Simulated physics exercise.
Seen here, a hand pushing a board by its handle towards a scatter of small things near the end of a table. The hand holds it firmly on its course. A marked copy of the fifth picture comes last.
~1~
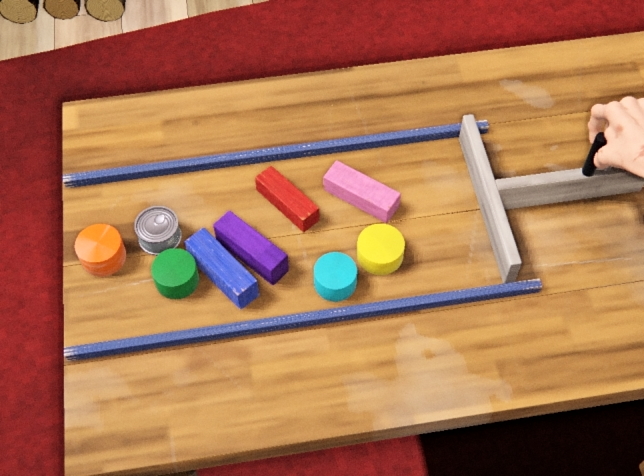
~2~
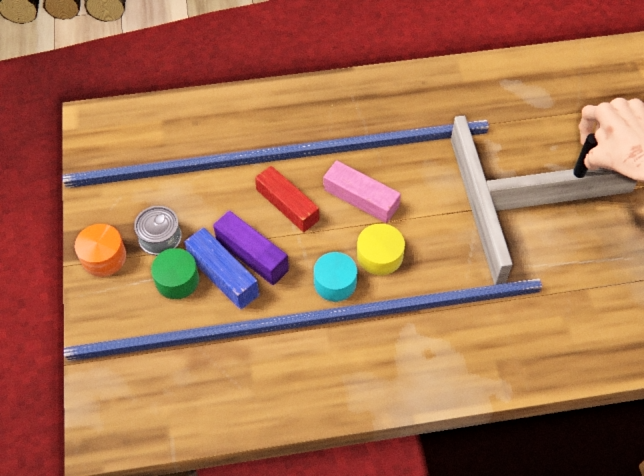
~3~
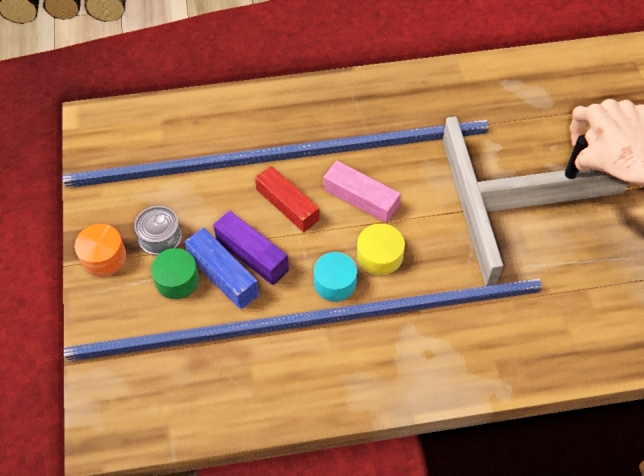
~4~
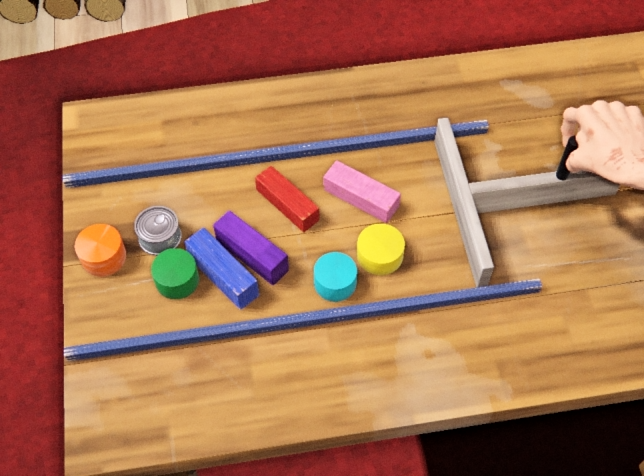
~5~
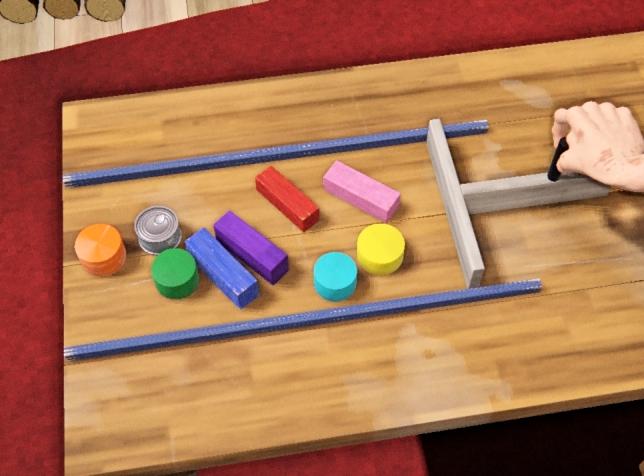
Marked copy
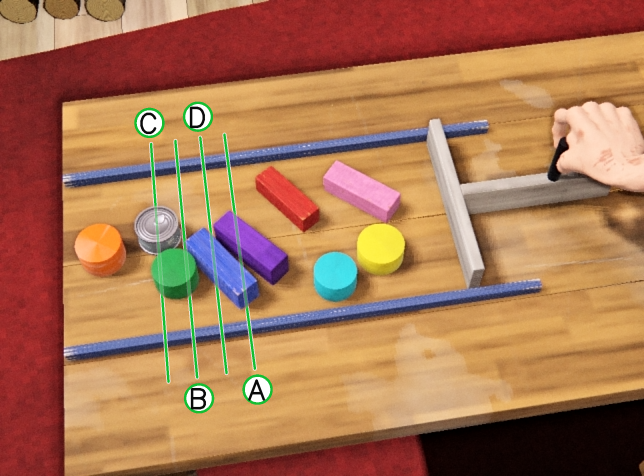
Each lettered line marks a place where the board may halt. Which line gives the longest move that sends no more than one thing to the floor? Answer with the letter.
The farthest such stop is B.
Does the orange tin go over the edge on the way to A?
No.
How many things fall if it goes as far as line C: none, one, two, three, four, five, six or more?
In all, two.
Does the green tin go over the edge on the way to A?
No.
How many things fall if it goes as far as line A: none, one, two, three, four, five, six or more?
In all, none.
On the marked copy, A at (238, 242); B at (185, 249); C at (159, 253); D at (212, 246).
Following B. Soon after the start, board (359, 203); turquoise tin (319, 286); pink bar (330, 192).
Later, board (261, 216); green tin (143, 282); blue bar (179, 280).
In the end, board (185, 227); green tin (66, 302); orange tin (73, 252); none fallen.
As for the rest, A is within the limit but short; C drops two; D is within the limit but short.
